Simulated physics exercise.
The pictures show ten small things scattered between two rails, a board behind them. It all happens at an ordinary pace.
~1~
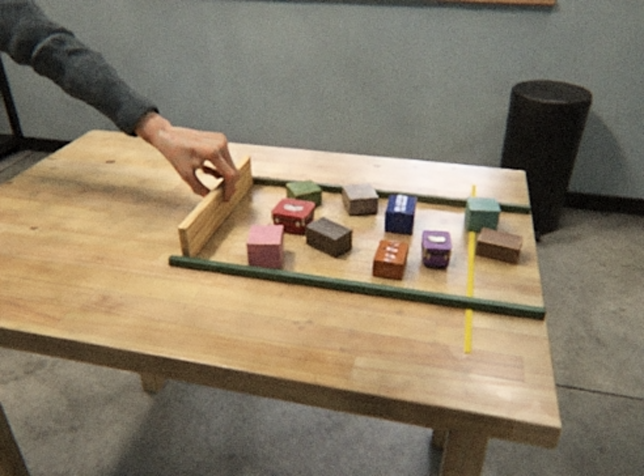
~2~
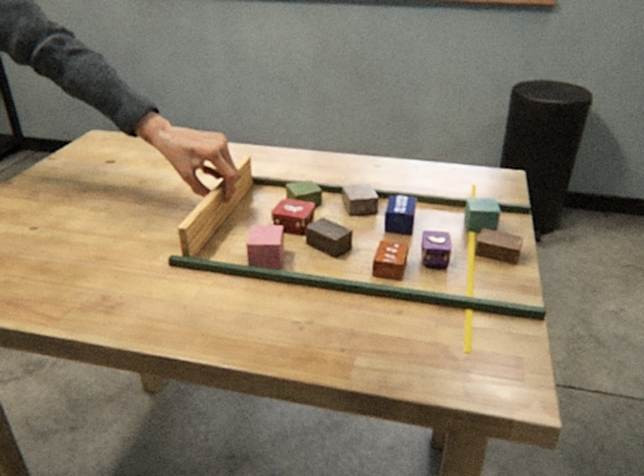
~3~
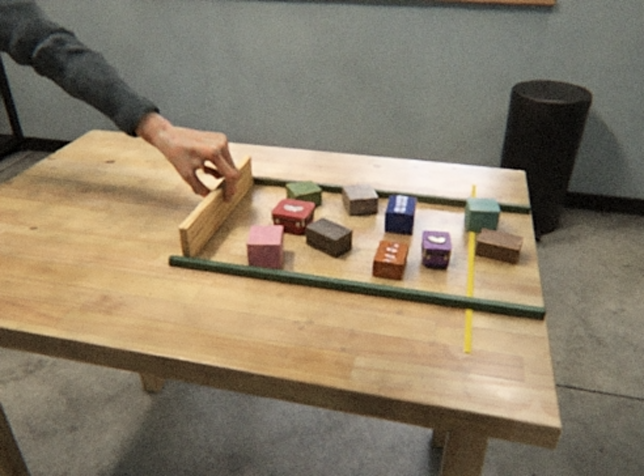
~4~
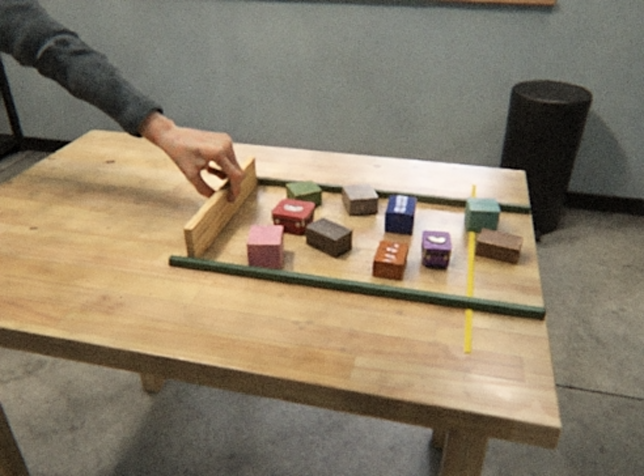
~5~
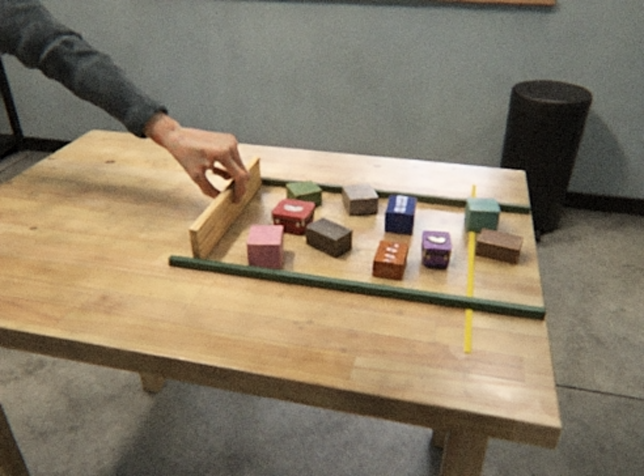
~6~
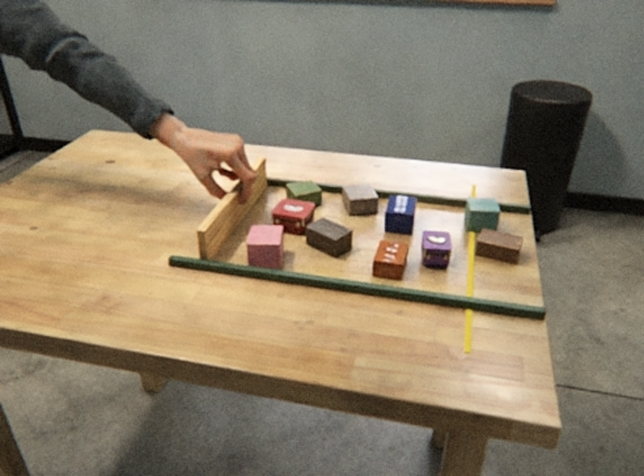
A hand reaching from a grey sleeve at the left grips a wooden board standing upright on a light wooden table, seen from above at an angle in a grey-walled room with a dark bin behind. Between two green rails sit scattered pink, red, green, grey, blue, orange, purple, turquoise and dark blocks, with yellow tape across the right. The hand slides the board slightly rightward, while the blocks and camera stay still.
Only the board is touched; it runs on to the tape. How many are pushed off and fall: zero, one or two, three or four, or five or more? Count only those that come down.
The number that fall off is one or two.
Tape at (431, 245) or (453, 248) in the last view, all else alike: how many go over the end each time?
The counts: 0 and 2.
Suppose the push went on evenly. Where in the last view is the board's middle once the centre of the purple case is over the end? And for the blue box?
At (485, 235) for the purple case; at (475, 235) for the blue box.
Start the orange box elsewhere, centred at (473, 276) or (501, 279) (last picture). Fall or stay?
The orange box does not fall; is kept.
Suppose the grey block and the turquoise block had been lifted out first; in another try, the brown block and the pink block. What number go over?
It would be 0 and 1.
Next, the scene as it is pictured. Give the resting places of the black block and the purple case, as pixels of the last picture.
About (498, 261), and the other about (528, 256).
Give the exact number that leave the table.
It comes to 2.
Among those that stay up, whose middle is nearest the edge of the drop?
The blue box.
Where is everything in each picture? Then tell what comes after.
In the first picture, brown block (499, 246); turquoise block (482, 215); purple case (436, 249); board (220, 203); tape (471, 250).
In the second picture, turquoise block (482, 215); grey block (360, 199).
In the third picture, purple case (436, 249); green block (304, 195).
In the fourth picture, brown block (499, 246); black block (329, 237).
In the fifth picture, turquoise block (482, 215); board (230, 204).
In the sixth picture, brown block (499, 246); turquoise block (482, 215); purple case (436, 249); board (237, 205); tape (471, 250).
Early on, none off yet; brown block at rest near (499, 246); turquoise block at rest near (482, 215); purple case at rest near (436, 249).
Finally, the number that fall off is one or two; lost, turquoise block and brown block.
